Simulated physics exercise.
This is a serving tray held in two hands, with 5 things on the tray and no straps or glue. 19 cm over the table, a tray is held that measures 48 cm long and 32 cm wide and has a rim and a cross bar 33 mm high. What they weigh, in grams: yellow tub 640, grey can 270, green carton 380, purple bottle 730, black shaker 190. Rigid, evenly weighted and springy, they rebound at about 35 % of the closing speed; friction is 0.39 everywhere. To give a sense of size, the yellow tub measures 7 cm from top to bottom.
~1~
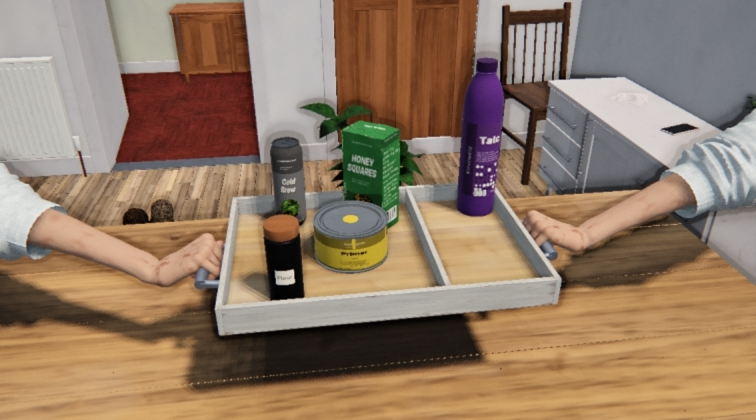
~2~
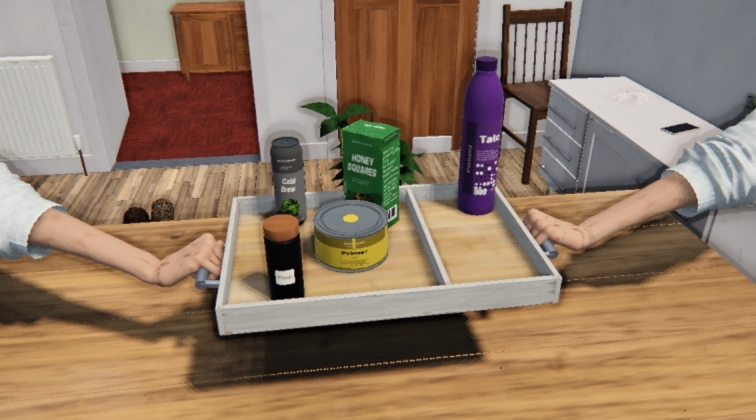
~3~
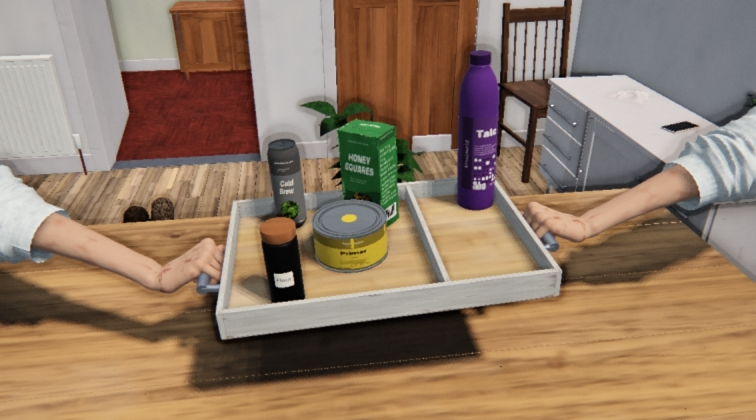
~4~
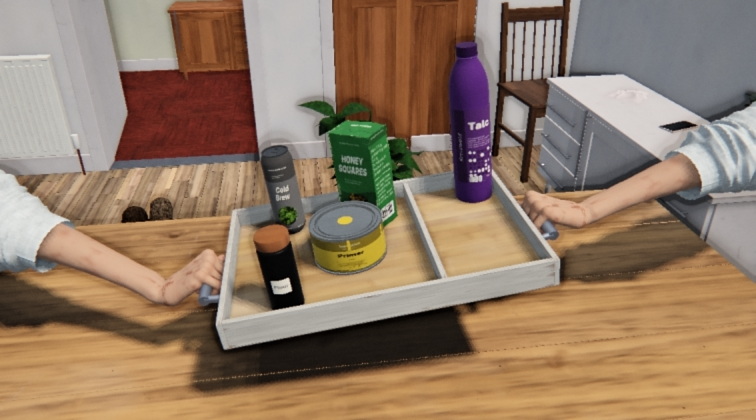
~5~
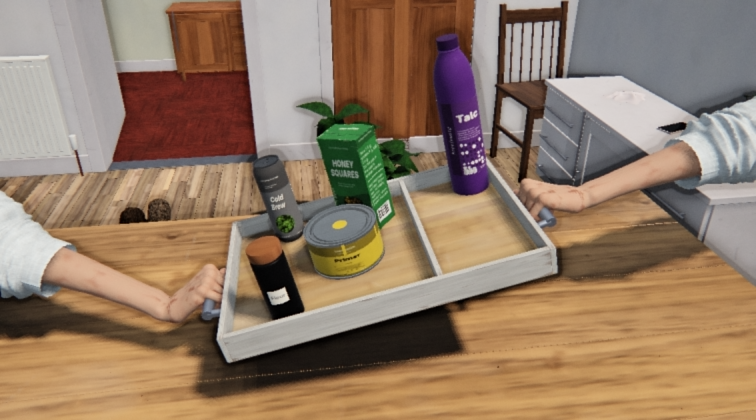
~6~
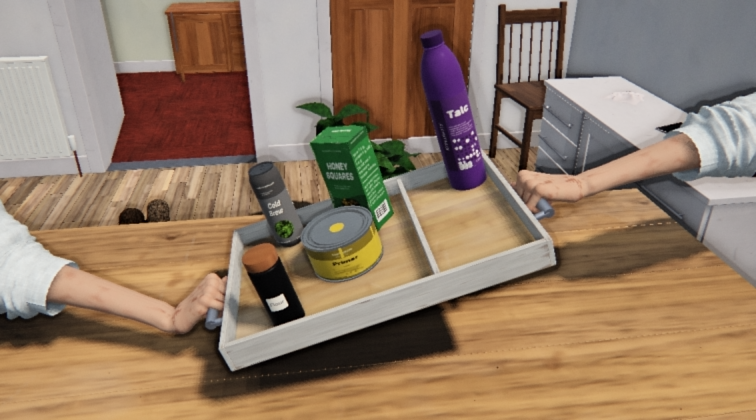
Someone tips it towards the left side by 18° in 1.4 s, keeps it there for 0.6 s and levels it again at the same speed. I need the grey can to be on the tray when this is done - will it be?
No - the tray loses it.
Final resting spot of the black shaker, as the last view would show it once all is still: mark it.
Rest position, about (279, 261) px.
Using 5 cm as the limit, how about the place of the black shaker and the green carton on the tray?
The black shaker stays put; the green carton gets shifted.
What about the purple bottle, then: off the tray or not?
When everything stops, the purple bottle is out of bounds.
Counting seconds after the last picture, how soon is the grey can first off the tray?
At around 0.9 seconds on the pictures' clock.
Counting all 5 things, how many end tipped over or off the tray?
Total: 3.
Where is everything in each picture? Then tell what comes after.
Tray level; grey can (289, 184); yellow tub (351, 236), in the first picture.
Tray level; purple bottle (481, 138); black shaker (285, 261), in the second picture.
Tray tilted 3°, left edge down; yellow tub (350, 235); green carton (369, 176), in the third picture.
Tray tilted 7°, left edge down; purple bottle (470, 125); black shaker (280, 271), in the fourth picture.
Tray tilted 13°, left edge down; yellow tub (344, 240); green carton (357, 178), in the fifth picture.
Tray tilted 16°, left edge down; grey can (277, 206); purple bottle (451, 112), in the sixth picture.
Then, 0.60 s after the last picture, tray tilted 18°, left edge down; purple bottle now off the tray; green carton tipped 41° from how it sat; yellow tub slid 2 cm.
Then, 1.10 s after the last picture, tray tilted 17°, left edge down; grey can now off the tray; green carton on its side; yellow tub slid 3 cm.
Then, 1.80 s after the last picture, tray tilted 5°, left edge down; green carton on its side; yellow tub slid 3 cm.
By the end, off the tray, grey can and purple bottle; tipped over on the tray, green carton; the other 2 in place, give or take 5 cm. Seen from the same camera at the end, grey can near (175, 279).
